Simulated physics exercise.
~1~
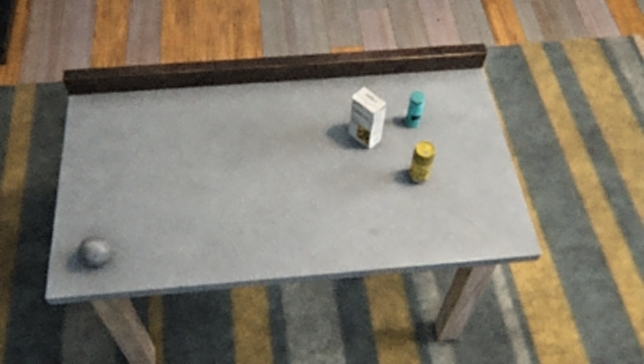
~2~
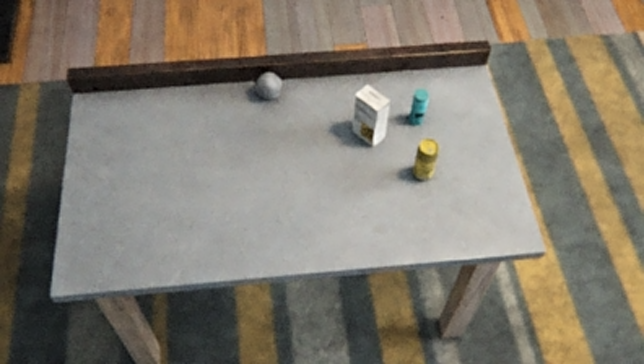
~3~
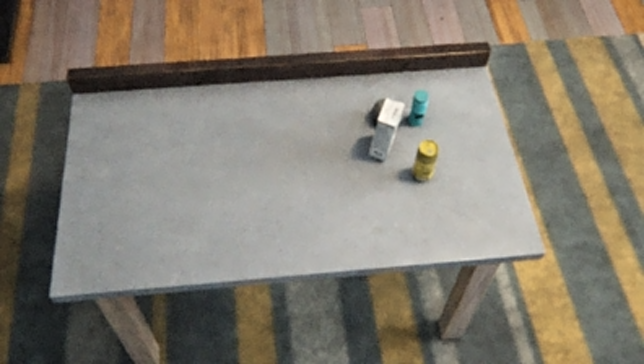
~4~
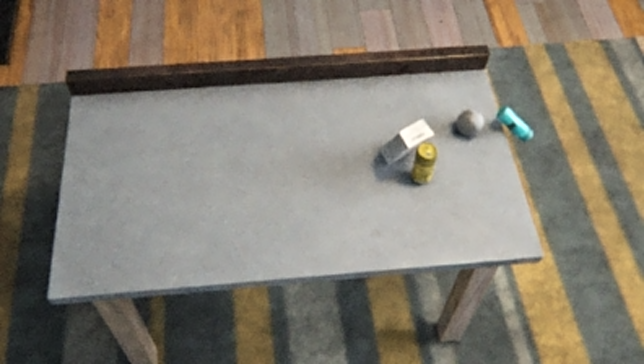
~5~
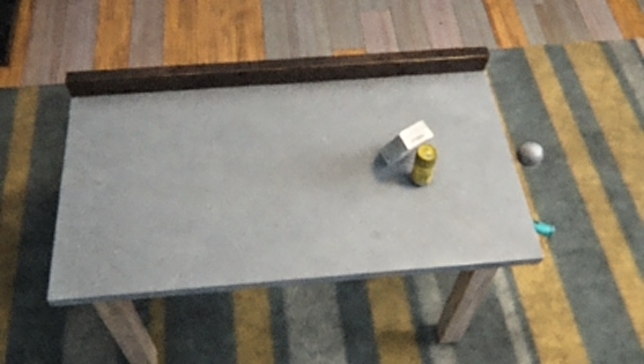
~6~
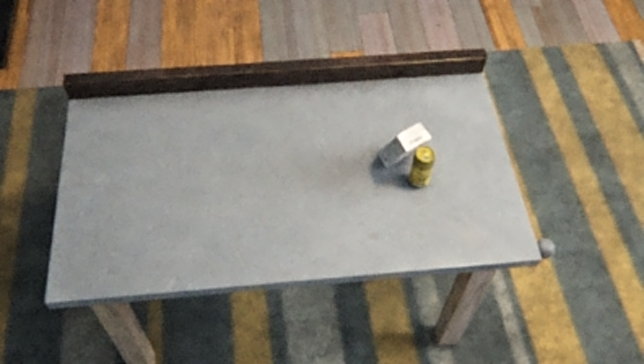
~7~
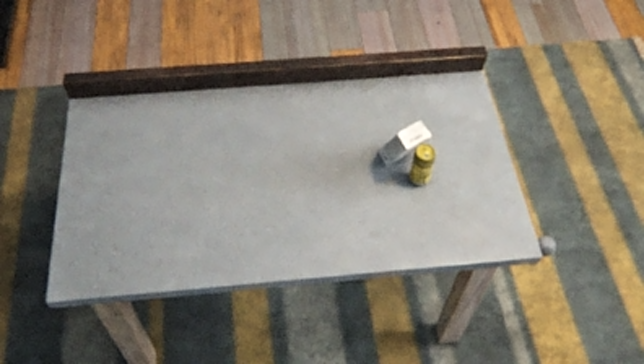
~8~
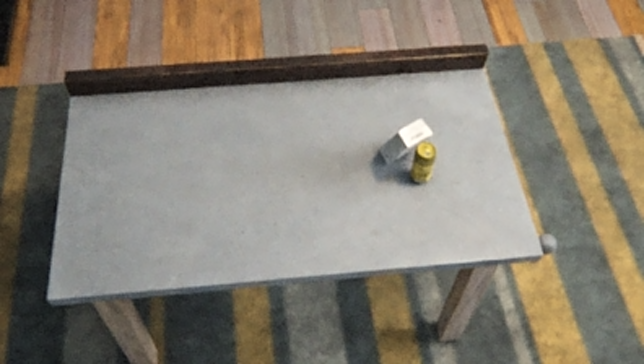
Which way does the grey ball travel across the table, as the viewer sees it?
The grey ball travels to the right, starting near the left end of the table and going off the right edge.
